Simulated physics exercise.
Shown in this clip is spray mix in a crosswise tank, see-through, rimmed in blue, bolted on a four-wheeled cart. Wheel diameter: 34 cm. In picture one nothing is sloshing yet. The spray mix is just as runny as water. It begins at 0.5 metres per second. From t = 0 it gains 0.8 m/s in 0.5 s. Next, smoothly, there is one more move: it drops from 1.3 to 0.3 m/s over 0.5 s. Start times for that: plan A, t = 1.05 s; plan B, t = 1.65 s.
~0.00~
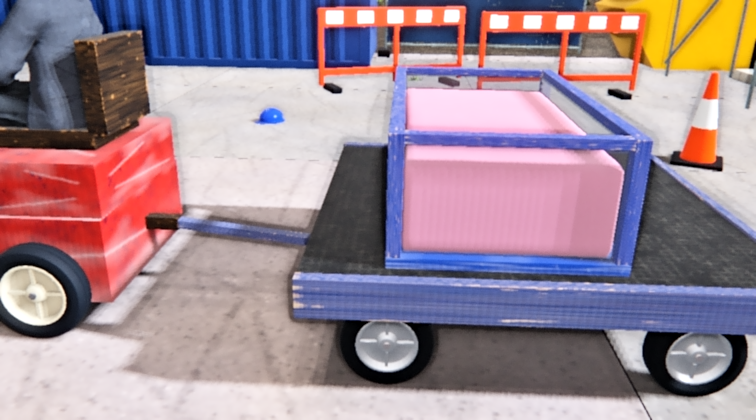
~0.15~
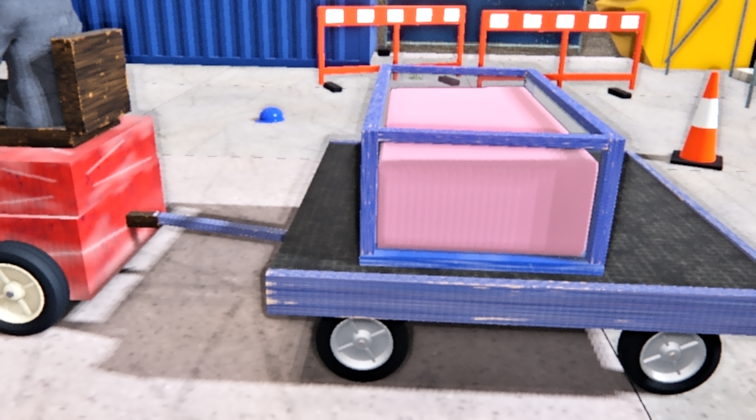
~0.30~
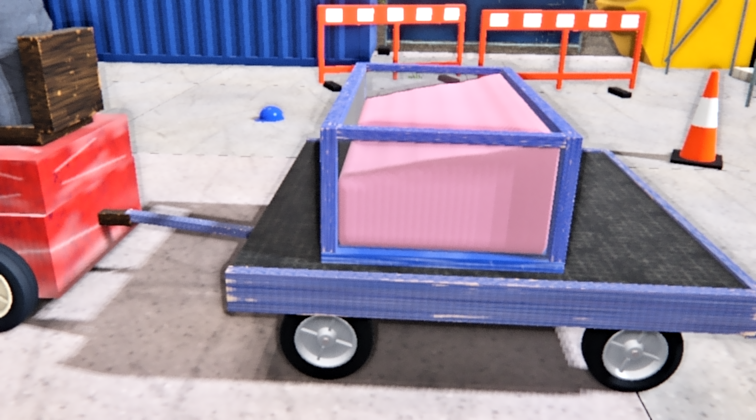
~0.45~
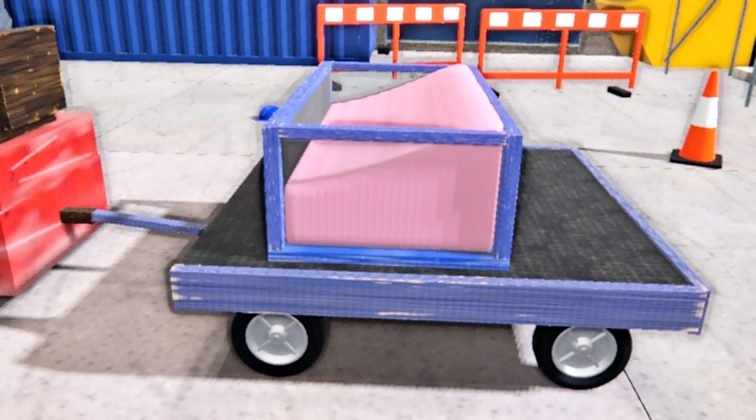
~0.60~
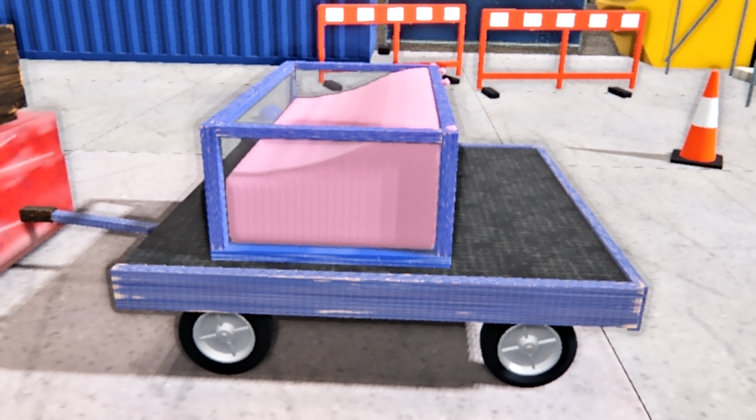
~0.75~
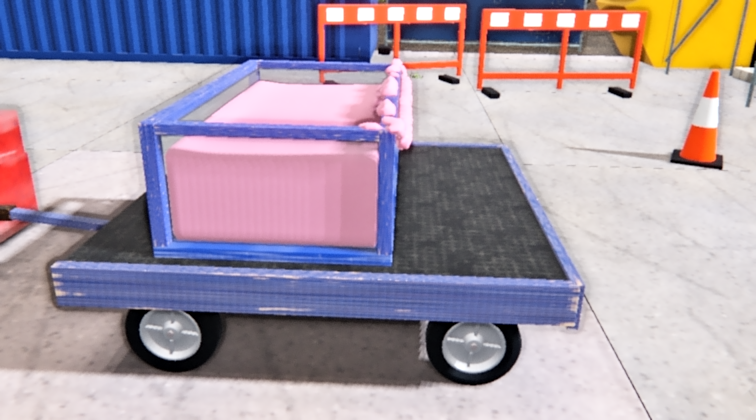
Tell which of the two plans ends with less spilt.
Less is spilt with plan A.
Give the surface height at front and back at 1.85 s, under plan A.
The front stands at 30 cm and the back at 32 cm.
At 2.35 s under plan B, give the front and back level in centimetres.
I'd say some 34 cm in front and some 26 cm behind.
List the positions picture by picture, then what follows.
The surface is at (427, 155) by the front wall; at (596, 159) by the back wall; it lies level with the rim line; the front is on the left, levels are read along the near wall; a wheel hub at (703, 363), in the first picture.
The surface is at (402, 152) by the front wall; at (570, 158) by the back wall; it lies level with the rim line, in the second picture.
The surface is at (363, 168) by the front wall; it climbs 13° towards the back, in the third picture.
The surface is at (309, 177) by the front wall; at (478, 120) by the back wall; it climbs 21° towards the back, in the fourth picture.
The surface is at (252, 169) by the front wall; it climbs 15° towards the back, in the fifth picture.
The surface is at (193, 145) by the front wall; at (357, 153) by the back wall; it lies level with the rim line; a wheel hub at (475, 352), in the sixth picture.
For plan A, At 1.85 s the surface is 30 cm up at the front and 32 cm at the back; nothing has left.
For plan A, At 4.53 s nothing has left.
For plan B, At 2.35 s the surface is 34 cm up at the front and 26 cm at the back; 7 per cent is out, over the front.
For plan B, At 5.14 s 10 per cent is out, over the front, 30 of 302 litres.
